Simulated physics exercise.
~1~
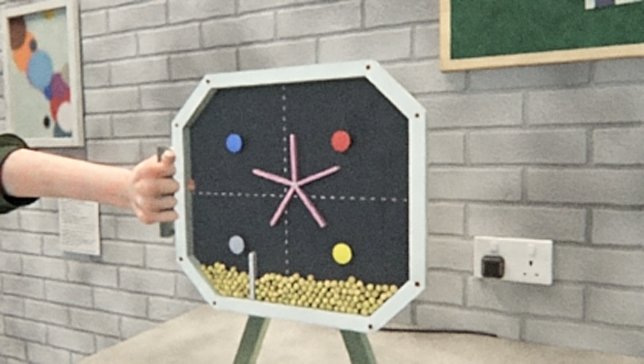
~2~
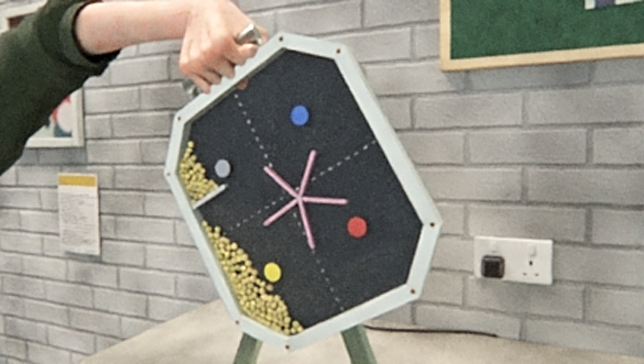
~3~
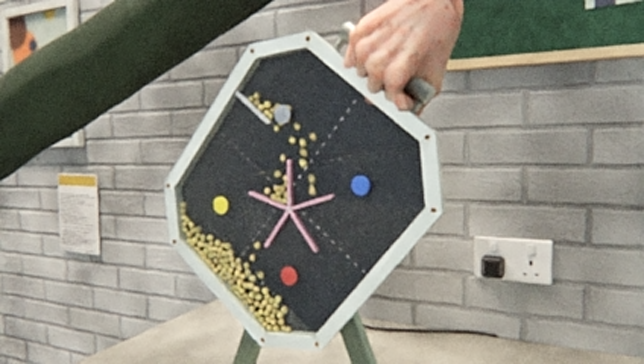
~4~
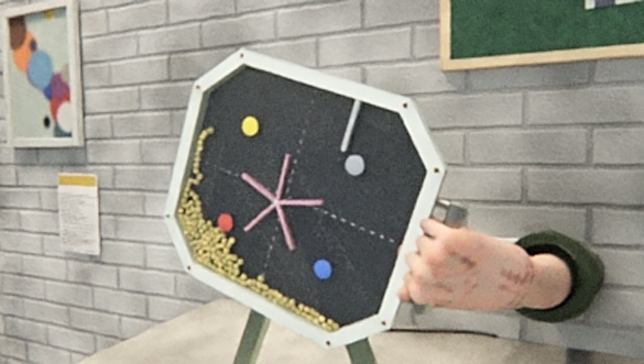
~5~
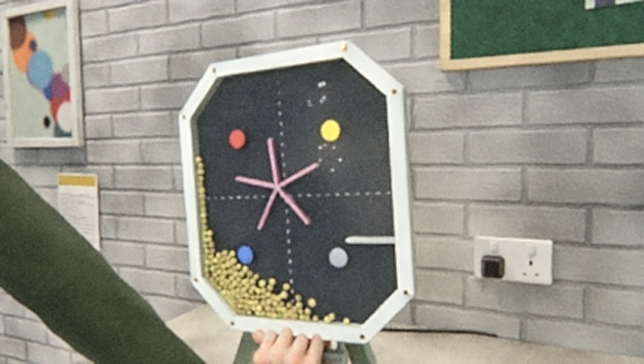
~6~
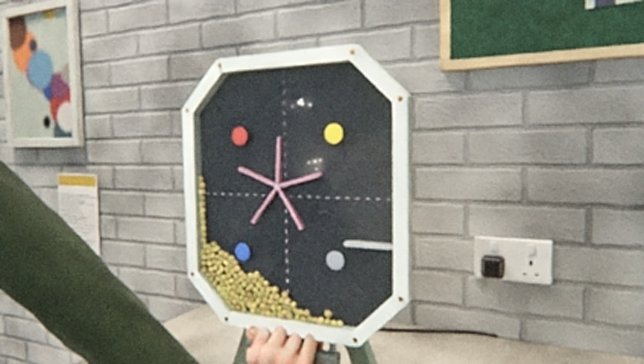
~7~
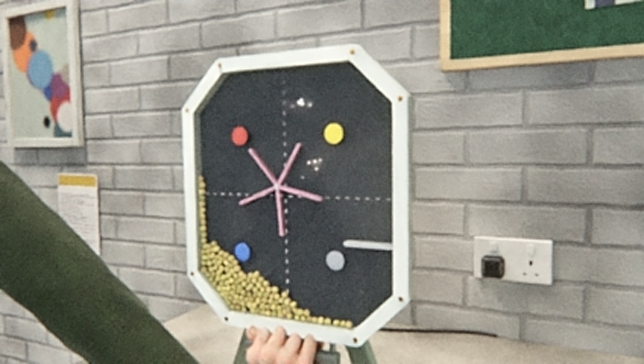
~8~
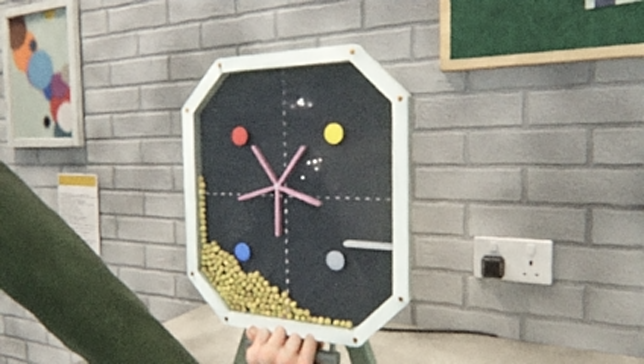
Octagonal case of yellowish beans turning clockwise by hand, beans tumbling past a swivelling pink star and settling mostly around the blue dot.
